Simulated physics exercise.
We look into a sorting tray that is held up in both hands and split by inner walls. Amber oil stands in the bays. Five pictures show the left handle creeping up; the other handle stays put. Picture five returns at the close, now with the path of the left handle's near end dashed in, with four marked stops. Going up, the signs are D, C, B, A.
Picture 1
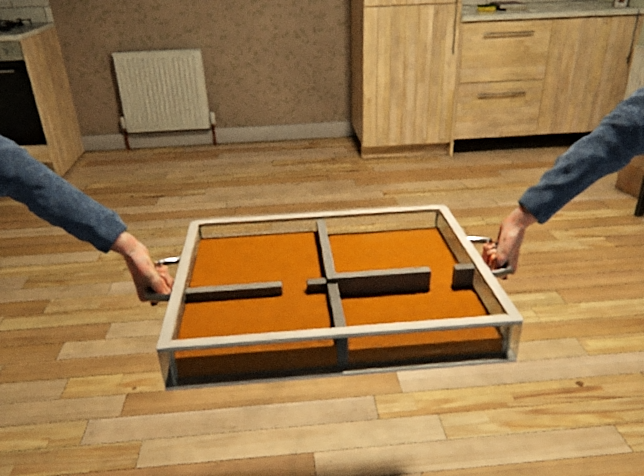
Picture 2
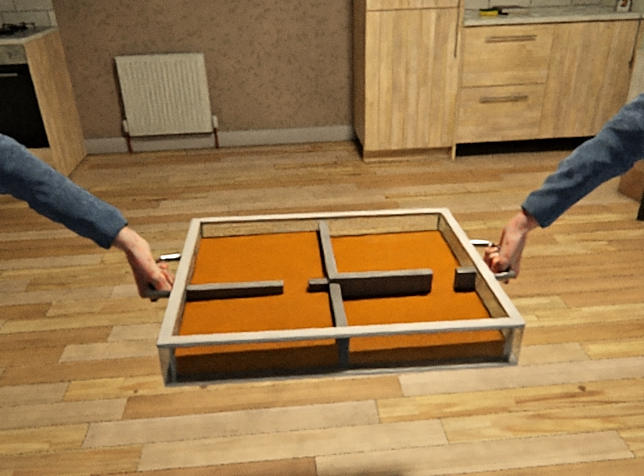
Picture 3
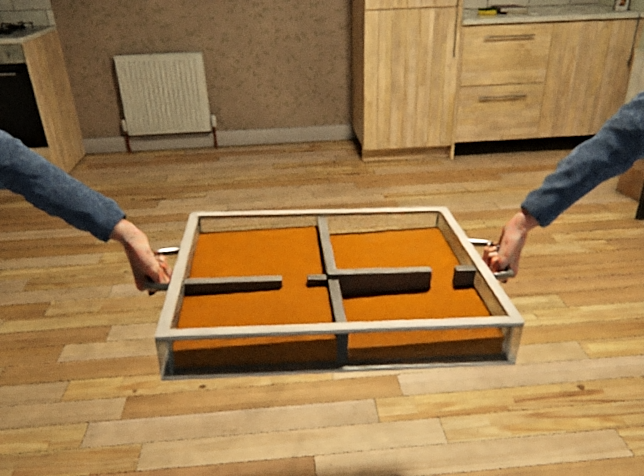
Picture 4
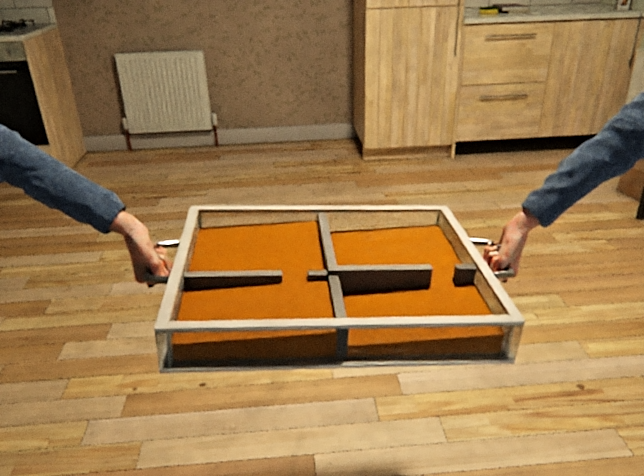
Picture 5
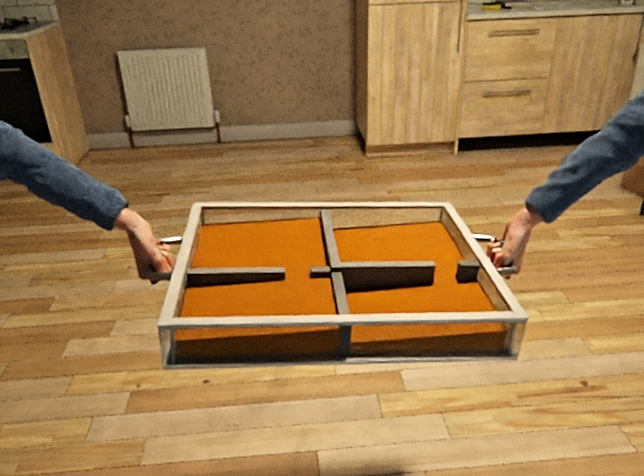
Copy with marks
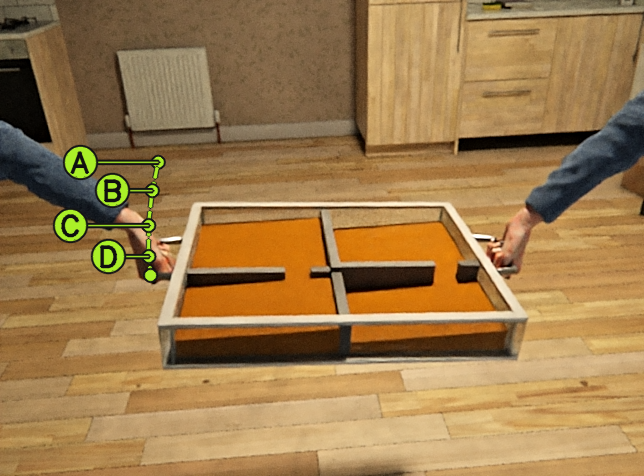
Two hands held a divided tray of amber liquid above a wooden kitchen floor, barely moving as they tilted it very slightly down to the right, and the liquid shifted only a little.
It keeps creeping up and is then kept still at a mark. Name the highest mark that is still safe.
C will do.
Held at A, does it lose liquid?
Yes, that goes wrong.
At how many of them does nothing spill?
Two.
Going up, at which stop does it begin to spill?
Here it is stop B.
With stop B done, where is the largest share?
The back right bay.
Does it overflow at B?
Yes.
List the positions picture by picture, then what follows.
The tray is level; deepest in the front left bay, at (260, 320), shallowest in the back right; left handle at (155, 279).
Tipped about 1° down to the right; no wall is crossed; left handle at (156, 276).
Tipped about 3° down to the right; no wall is crossed; left handle at (154, 269).
Tipped about 4° down to the right; no wall is crossed; left handle at (153, 261).
Tipped about 4° down to the right; deepest in the front left bay, at (262, 304), shallowest in the back right; left handle at (156, 258).
On the marked copy, A at (158, 162); B at (152, 190); C at (148, 225); D at (148, 256).
Choosing A, about 37 % goes over the rim.
Choosing B, about 19 % goes over the rim.
Choosing C, nothing spills; the back right bay holds the most.
Choosing D, nothing spills; the back left bay holds the most.
